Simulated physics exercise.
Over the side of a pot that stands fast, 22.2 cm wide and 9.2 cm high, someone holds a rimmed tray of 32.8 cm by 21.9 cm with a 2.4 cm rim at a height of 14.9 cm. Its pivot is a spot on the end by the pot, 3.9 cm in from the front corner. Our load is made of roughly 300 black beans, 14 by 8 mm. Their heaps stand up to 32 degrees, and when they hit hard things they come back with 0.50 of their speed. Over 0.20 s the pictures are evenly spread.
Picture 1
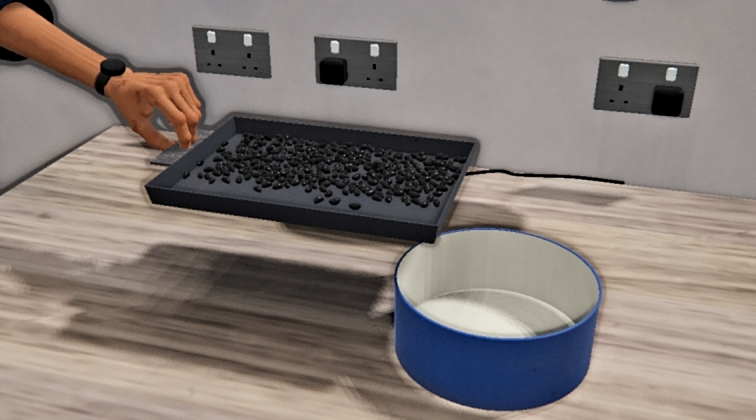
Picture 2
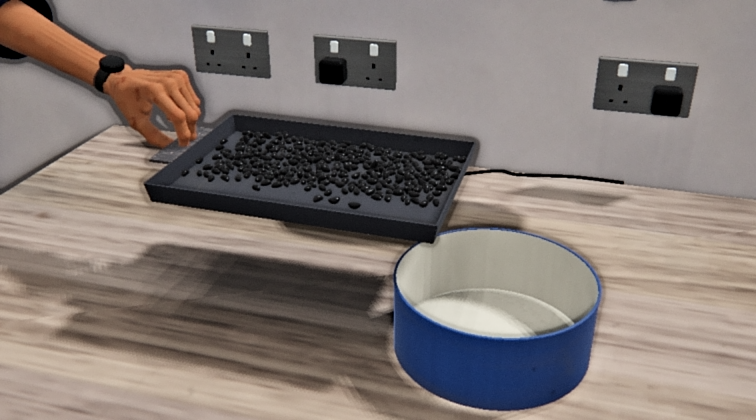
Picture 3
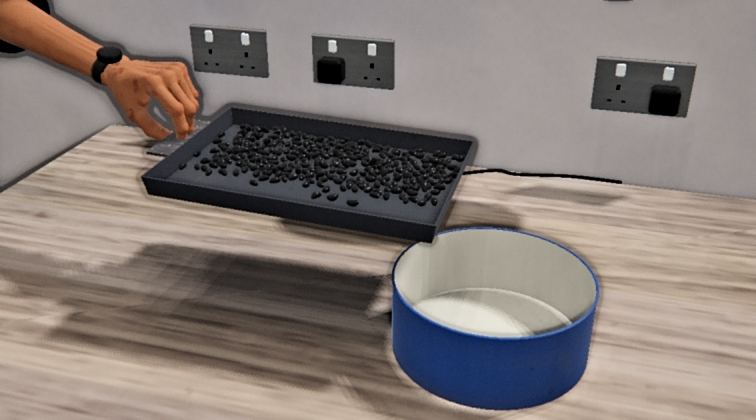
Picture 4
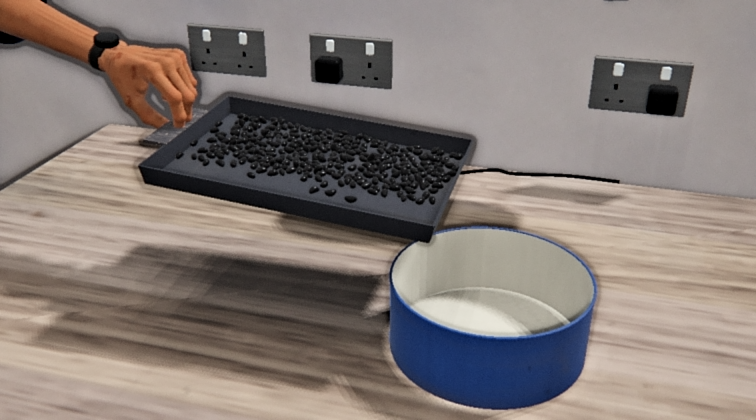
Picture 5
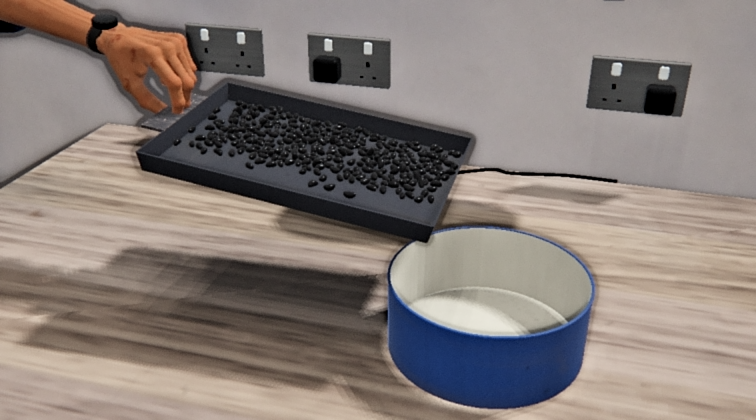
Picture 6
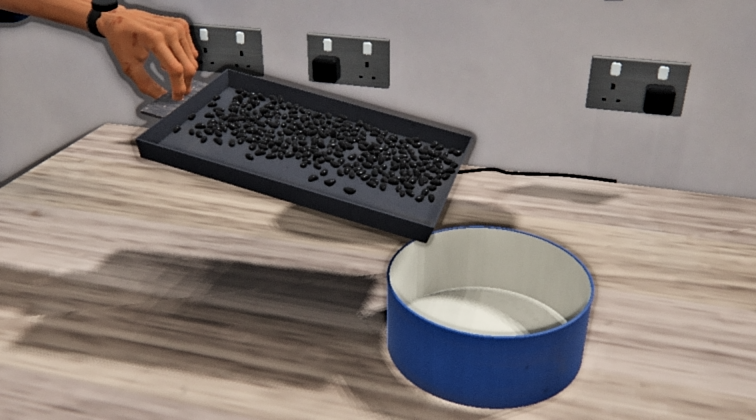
A dark rimmed tray scattered with black beans sits nearly level above a wooden worktop, a hand at its far left end and a blue pot by its right end. The hand then slowly raises the left end, slanting the tray gently toward the pot while the beans stay spread across it.
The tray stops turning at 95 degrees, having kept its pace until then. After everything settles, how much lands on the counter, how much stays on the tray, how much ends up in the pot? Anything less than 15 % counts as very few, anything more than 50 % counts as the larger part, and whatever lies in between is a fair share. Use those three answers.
Counter: Very few. Tray: Very few. Pot: The larger part.
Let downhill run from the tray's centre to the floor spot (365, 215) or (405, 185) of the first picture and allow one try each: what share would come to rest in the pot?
About 95 and 50 per cent.
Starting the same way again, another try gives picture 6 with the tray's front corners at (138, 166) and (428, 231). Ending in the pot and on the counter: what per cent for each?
That works out as pot 45 and counter 55.
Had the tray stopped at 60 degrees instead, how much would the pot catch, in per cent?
The pot would get around 40 per cent.
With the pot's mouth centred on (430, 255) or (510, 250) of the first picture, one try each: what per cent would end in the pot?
Spot one: Some 75 per cent; spot two: Some 80 per cent.
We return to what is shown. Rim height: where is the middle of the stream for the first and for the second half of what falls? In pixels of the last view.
Early: About (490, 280); late: About (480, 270).
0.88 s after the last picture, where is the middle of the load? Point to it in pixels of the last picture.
Load centre, approx.: (467, 210) px.
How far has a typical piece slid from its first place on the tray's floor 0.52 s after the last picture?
Displacement on the tray: Roughly 11 cm.
Then, 0.52 s after the last picture, tilt 50 degrees; the tray holds 100 %, the pot 0 %.
Then, 0.88 s after the last picture, tilt 78 degrees; the tray holds 60 %, the pot 30 %.
Then, 1.32 s after the last picture, tilt 95 degrees; the tray holds 15 %, the pot 75 %.
In the end, counter 10 %, tray 0 %, pot 90 %.
